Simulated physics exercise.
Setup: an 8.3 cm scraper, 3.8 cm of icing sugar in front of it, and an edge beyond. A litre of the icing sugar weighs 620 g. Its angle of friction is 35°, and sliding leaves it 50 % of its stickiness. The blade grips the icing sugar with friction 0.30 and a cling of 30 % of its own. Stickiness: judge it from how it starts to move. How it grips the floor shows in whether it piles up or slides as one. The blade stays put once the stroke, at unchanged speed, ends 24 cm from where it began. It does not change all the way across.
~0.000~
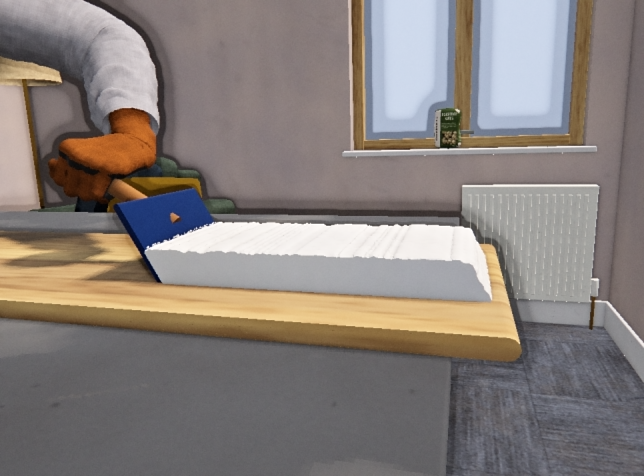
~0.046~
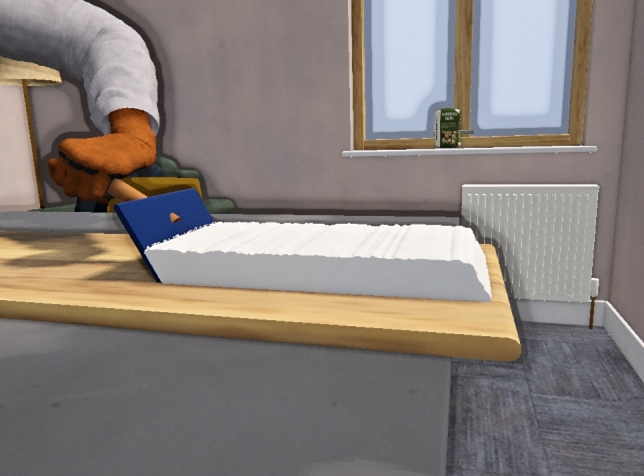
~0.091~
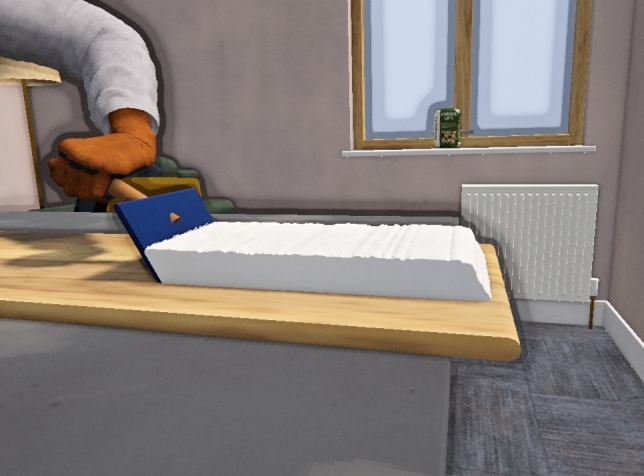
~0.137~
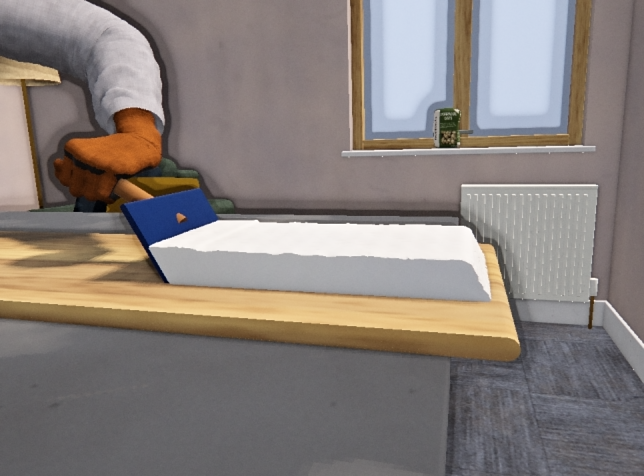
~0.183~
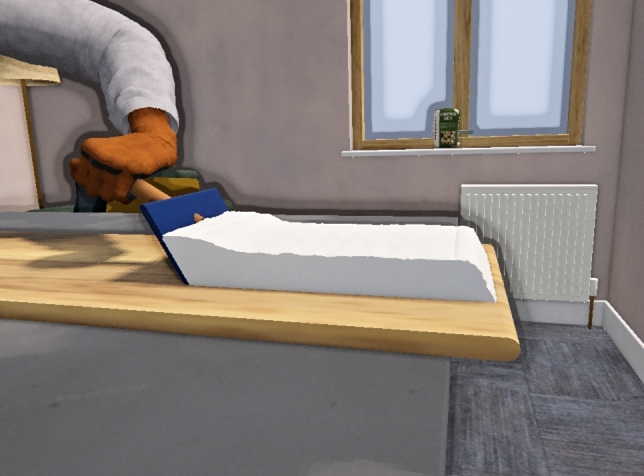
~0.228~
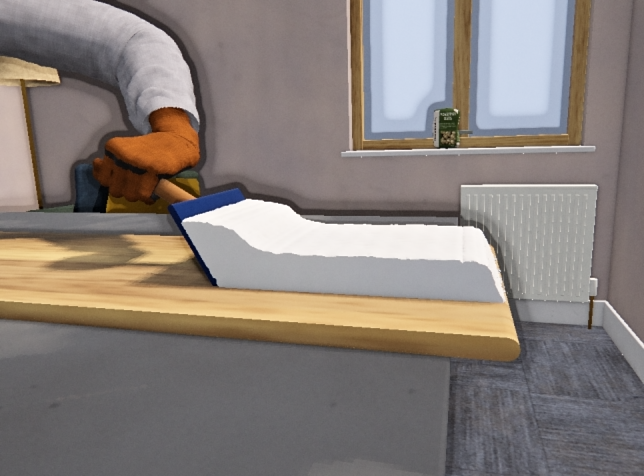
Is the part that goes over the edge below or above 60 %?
The value ends up greater than 60 per cent.
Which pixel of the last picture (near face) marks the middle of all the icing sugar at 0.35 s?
(394, 268), roughly.
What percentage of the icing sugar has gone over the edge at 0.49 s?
25 per cent, roughly.
By 0.35 s, 0 % has gone over the edge.
By 0.49 s, 23 % has gone over the edge.
By 0.64 s, 51 % has gone over the edge.
By 0.78 s, 65 % has gone over the edge.
By 1.35 s, at the end, 71 % has gone over the edge.
